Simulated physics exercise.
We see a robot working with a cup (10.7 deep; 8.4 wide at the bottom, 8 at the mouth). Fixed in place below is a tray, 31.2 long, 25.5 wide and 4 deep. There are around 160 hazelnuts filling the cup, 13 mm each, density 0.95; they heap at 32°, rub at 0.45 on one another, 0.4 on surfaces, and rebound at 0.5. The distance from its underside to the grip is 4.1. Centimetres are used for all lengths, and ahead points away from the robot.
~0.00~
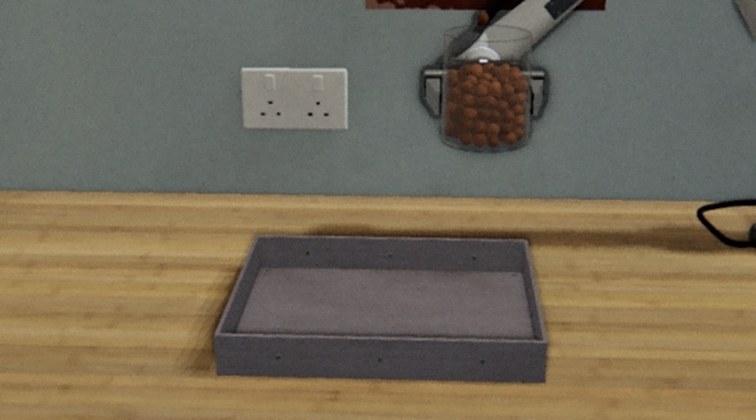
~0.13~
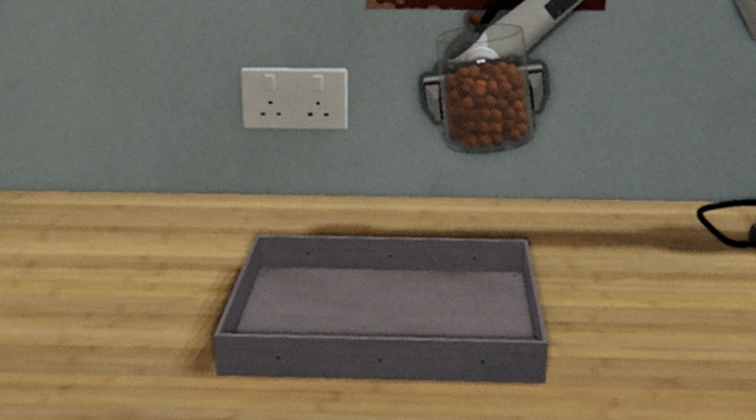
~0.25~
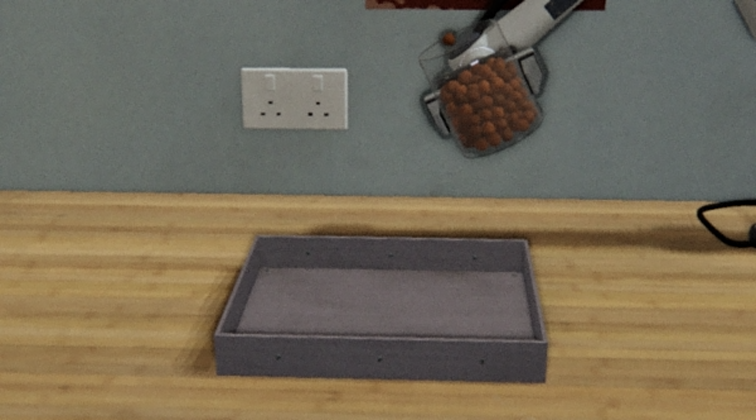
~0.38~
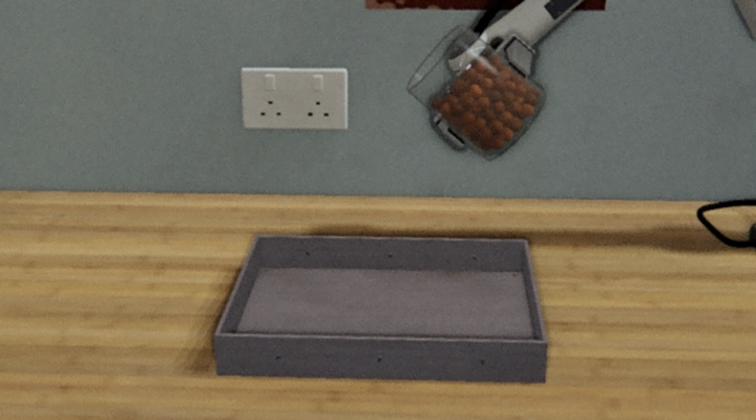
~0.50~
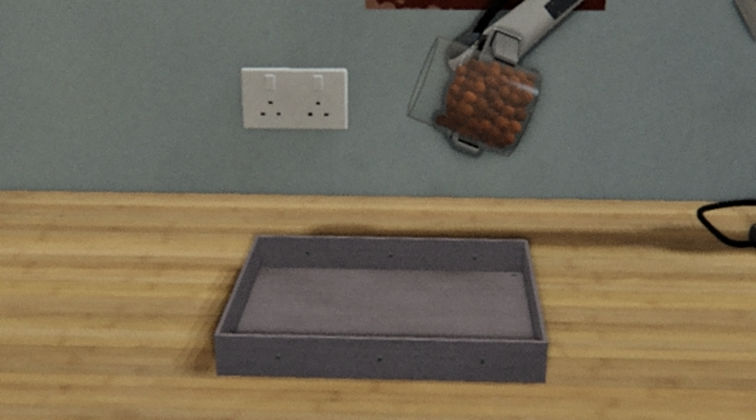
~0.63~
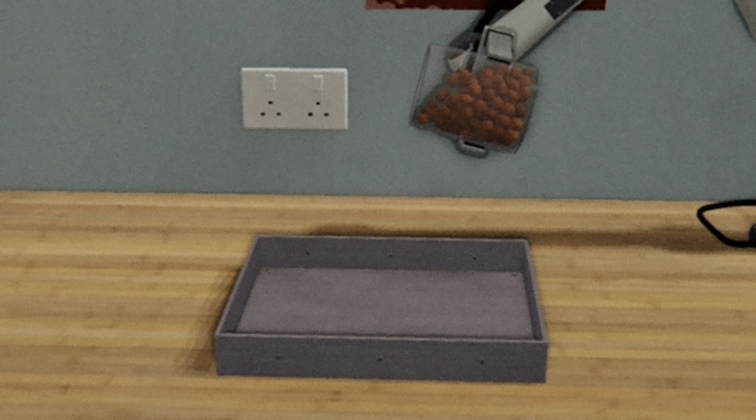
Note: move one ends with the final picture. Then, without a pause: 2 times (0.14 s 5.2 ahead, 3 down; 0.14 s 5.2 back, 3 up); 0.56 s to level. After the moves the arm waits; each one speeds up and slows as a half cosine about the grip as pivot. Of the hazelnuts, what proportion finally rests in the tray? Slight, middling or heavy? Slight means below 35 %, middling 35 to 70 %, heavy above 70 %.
Slight.
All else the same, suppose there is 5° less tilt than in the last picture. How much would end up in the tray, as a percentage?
Some 15 %.
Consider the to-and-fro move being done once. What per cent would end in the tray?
Near 15 per cent.
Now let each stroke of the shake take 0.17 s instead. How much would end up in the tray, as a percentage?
About 20 per cent in that case.
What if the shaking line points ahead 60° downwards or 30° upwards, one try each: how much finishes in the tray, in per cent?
5 and 70 %.
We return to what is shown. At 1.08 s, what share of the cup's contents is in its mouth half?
45 %.
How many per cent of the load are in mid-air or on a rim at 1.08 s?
About 0 per cent.
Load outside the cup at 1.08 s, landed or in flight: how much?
Near 15 in a hundred parts have gone so far.
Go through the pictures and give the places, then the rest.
The first picture shows cup middle at (486, 89), level; upper third of the load around (488, 84), from x 450 to 520, top at y 20; 164 in the cup.
The second picture shows cup middle at (485, 89), tilted 7° forward; upper third of the load around (492, 84), from x 450 to 525, top at y 20.
The third picture shows cup middle at (481, 90), tilted 26° forward; upper third of the load around (489, 83), from x 445 to 530, top at y 40.
The fourth picture shows cup middle at (477, 93), tilted 50° forward; upper third of the load around (490, 84), from x 440 to 535, top at y 60.
The fifth picture shows cup middle at (474, 96), tilted 69° forward; upper third of the load around (490, 83), from x 440 to 530, top at y 65.
The sixth picture shows cup middle at (474, 98), tilted 76° forward; upper third of the load around (495, 86), from x 425 to 525, top at y 70; 164 in the cup.
After 1.08 s, tilted 76° forward, highest piece 24 above the table; 142 in the cup, 22 in the tray.
After 1.53 s, tilted 26° forward, highest piece 29 above the table; 118 in the cup, 44 in the tray, 1 on the table or floor, 1 in flight or on a rim.
After 1.95 s, level, highest piece 27 above the table; 118 in the cup, 45 in the tray, 1 on the table or floor.
After 3.00 s, level, highest piece 27 above the table; 118 in the cup, 45 in the tray, 1 on the table or floor.
At rest, 118 in the cup, 45 in the tray, 1 on the table or floor. That is 27 % in the tray.
